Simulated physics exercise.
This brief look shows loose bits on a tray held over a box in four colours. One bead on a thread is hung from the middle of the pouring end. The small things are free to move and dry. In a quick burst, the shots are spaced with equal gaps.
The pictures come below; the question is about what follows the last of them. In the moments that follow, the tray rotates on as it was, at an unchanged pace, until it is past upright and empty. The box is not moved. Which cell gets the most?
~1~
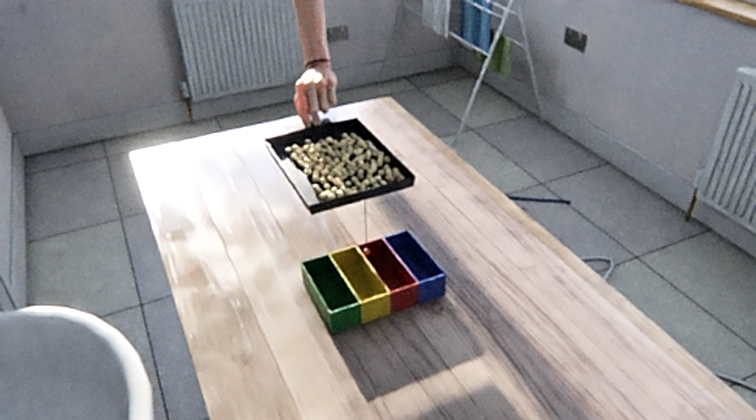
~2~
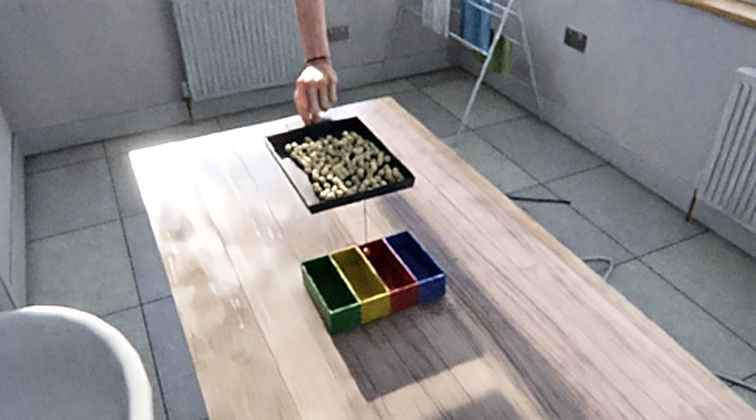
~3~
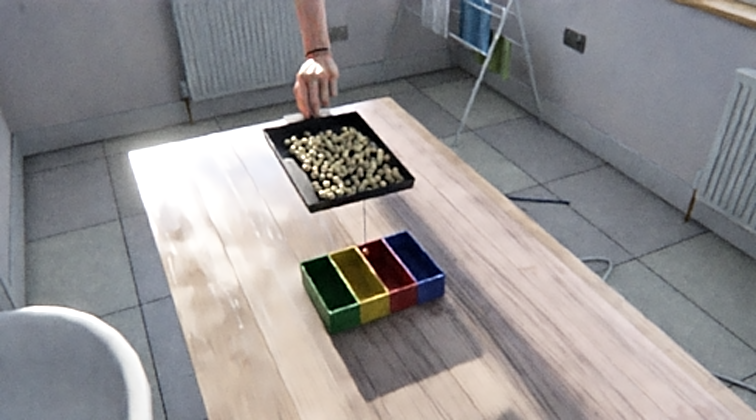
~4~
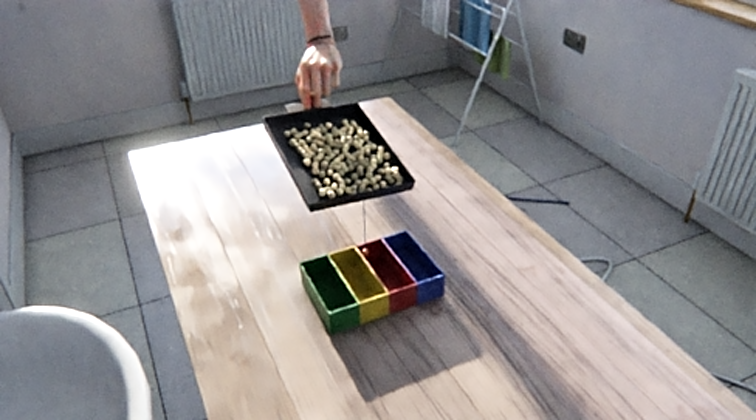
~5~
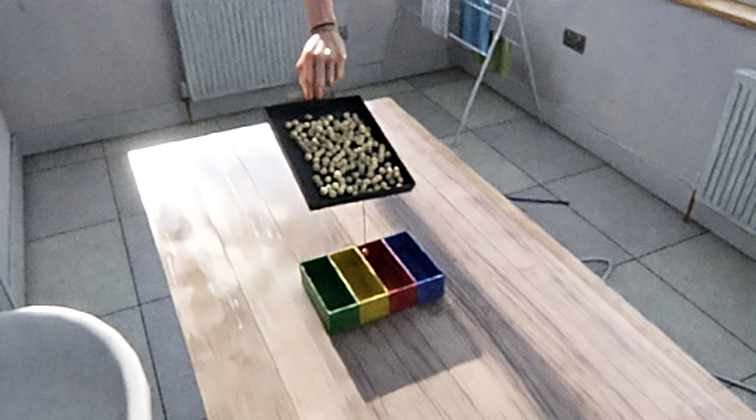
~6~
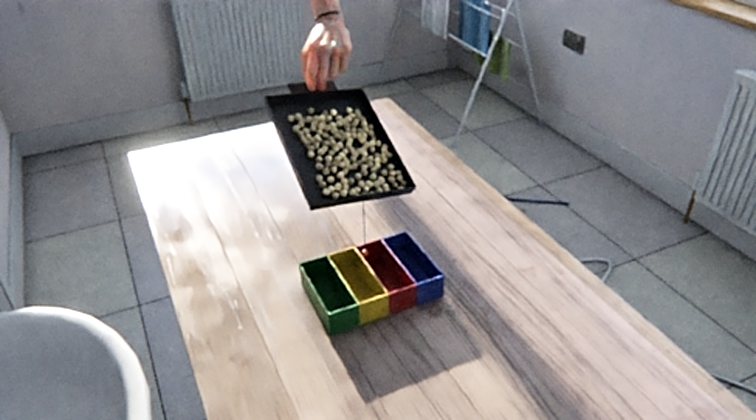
The blue cell gets the most.
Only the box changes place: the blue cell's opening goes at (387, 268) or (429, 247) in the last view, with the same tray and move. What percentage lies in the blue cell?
In turn 20 and 20 in a hundred.
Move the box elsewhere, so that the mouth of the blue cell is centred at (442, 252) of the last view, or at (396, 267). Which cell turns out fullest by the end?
Try one goes to red; try two goes to the blue cell.
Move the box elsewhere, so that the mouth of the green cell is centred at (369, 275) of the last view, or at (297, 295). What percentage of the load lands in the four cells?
In order: 100 percent, then 20 percent.
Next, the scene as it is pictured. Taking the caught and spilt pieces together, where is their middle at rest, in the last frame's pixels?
Around (413, 280).
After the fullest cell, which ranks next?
Second place goes to the red one.
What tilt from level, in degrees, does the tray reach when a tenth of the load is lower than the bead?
Angle reached: About 115°.
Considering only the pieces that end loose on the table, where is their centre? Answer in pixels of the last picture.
The centre sits near (466, 289).
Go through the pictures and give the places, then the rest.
Corners of the pouring end at (310, 204) and (413, 176), level; middle of the load at (342, 165), macadamia nuts; bead on its thread at (367, 252); green cell at (346, 316); yellow cell at (376, 306); red cell at (404, 296); blue cell at (432, 287), in the first frame.
Corners of the pouring end at (310, 204) and (414, 177), level; middle of the load at (342, 164), in the second frame.
Corners of the pouring end at (310, 203) and (413, 178), tipped barely, lowest at the right corner; middle of the load at (341, 161), in the third frame.
Corners of the pouring end at (311, 203) and (414, 180), tipped a little, lowest at the right corner; middle of the load at (341, 157), in the fourth frame.
Corners of the pouring end at (312, 202) and (414, 183), tipped clearly, lowest at the right corner; middle of the load at (343, 153), in the fifth frame.
Corners of the pouring end at (313, 202) and (414, 185), tipped clearly, lowest at the right corner; middle of the load at (345, 152), about half on the move; green cell at (344, 318); yellow cell at (374, 307); red cell at (403, 298); blue cell at (430, 288), in the sixth frame.
Soon after the last picture, tray tipped steeply; nearly all on the tray; a stray few falling or outside the box.
A little later, tray tipped past a quarter turn; most on the tray; a small part in the blue cell; a stray few in the red cell; a stray few in the yellow cell; about a quarter falling or outside the box.
Later still, tray tipped past a quarter turn; about half in the blue cell; about a quarter in the red cell; a small part in the yellow cell; about a quarter falling or outside the box.
At rest, tray tipped past a quarter turn; about half in the blue cell; about a quarter in the red cell; a small part in the yellow cell; none in the green cell; about a quarter outside the box.
